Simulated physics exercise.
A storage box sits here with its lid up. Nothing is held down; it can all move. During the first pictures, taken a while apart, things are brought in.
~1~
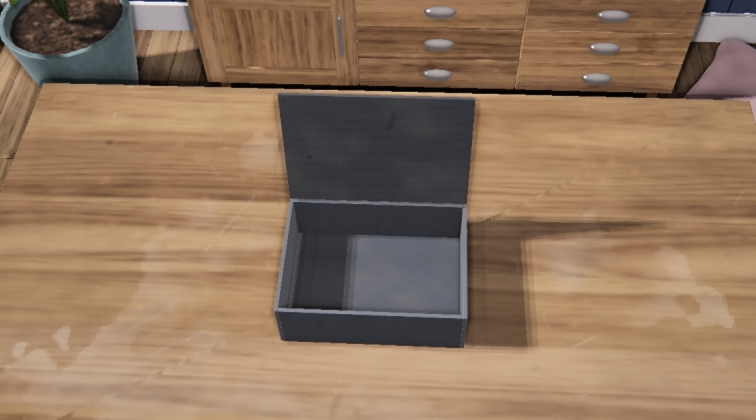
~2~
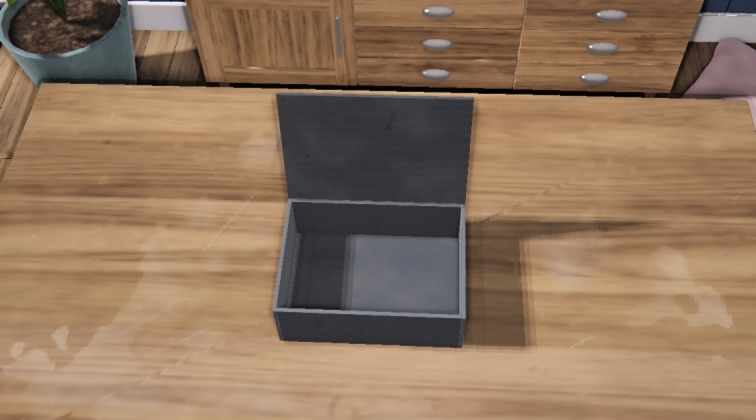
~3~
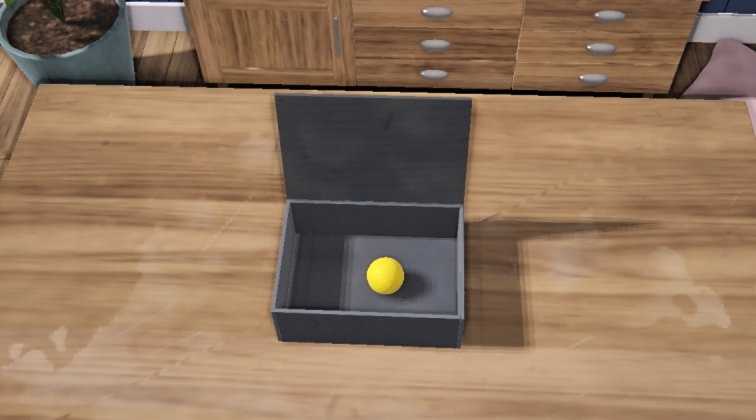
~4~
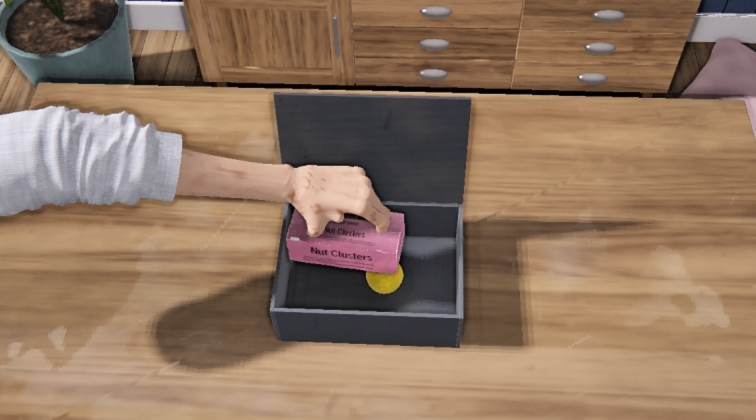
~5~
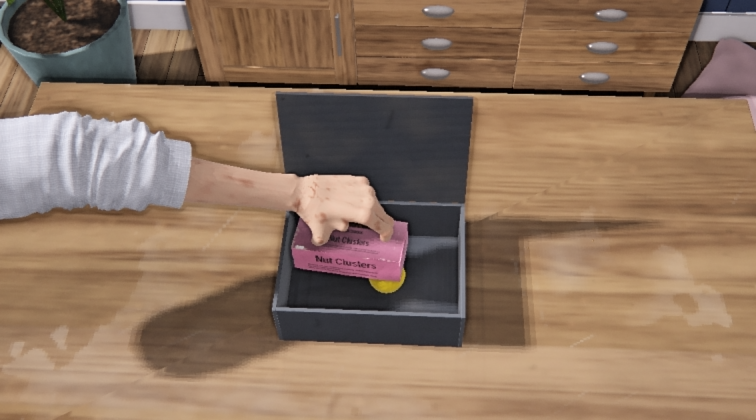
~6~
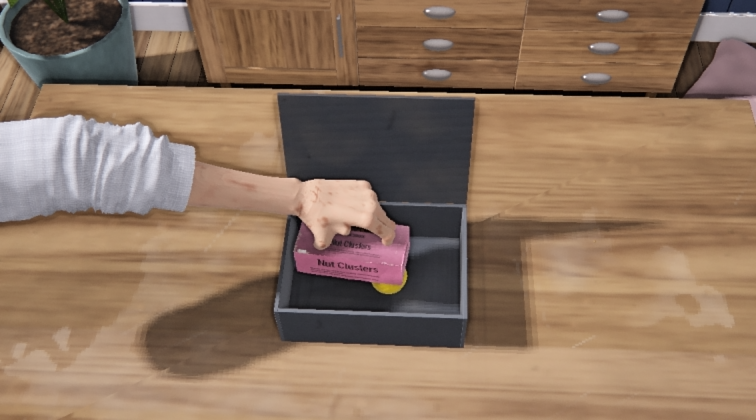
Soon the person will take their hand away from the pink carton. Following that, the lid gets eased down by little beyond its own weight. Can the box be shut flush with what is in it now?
No, not flush.
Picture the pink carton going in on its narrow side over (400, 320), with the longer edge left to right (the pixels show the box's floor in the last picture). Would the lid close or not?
Lid down.
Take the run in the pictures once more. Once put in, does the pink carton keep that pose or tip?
It ends up leaning.
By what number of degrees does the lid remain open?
It comes to about 20°.
Then, 1.30 s past the last view, lid 82° above the rim; pink carton rocked 27° from its first pose near (353, 266).
Then, 1.70 s past the last view, lid 42° above the rim; pink carton rocked 27° from its first pose near (354, 266).
Finally, lid 20° above the rim; moved from the start, pink carton; yellow lemon still in place. Final places as the last picture's camera would see them, pink carton near (347, 273).
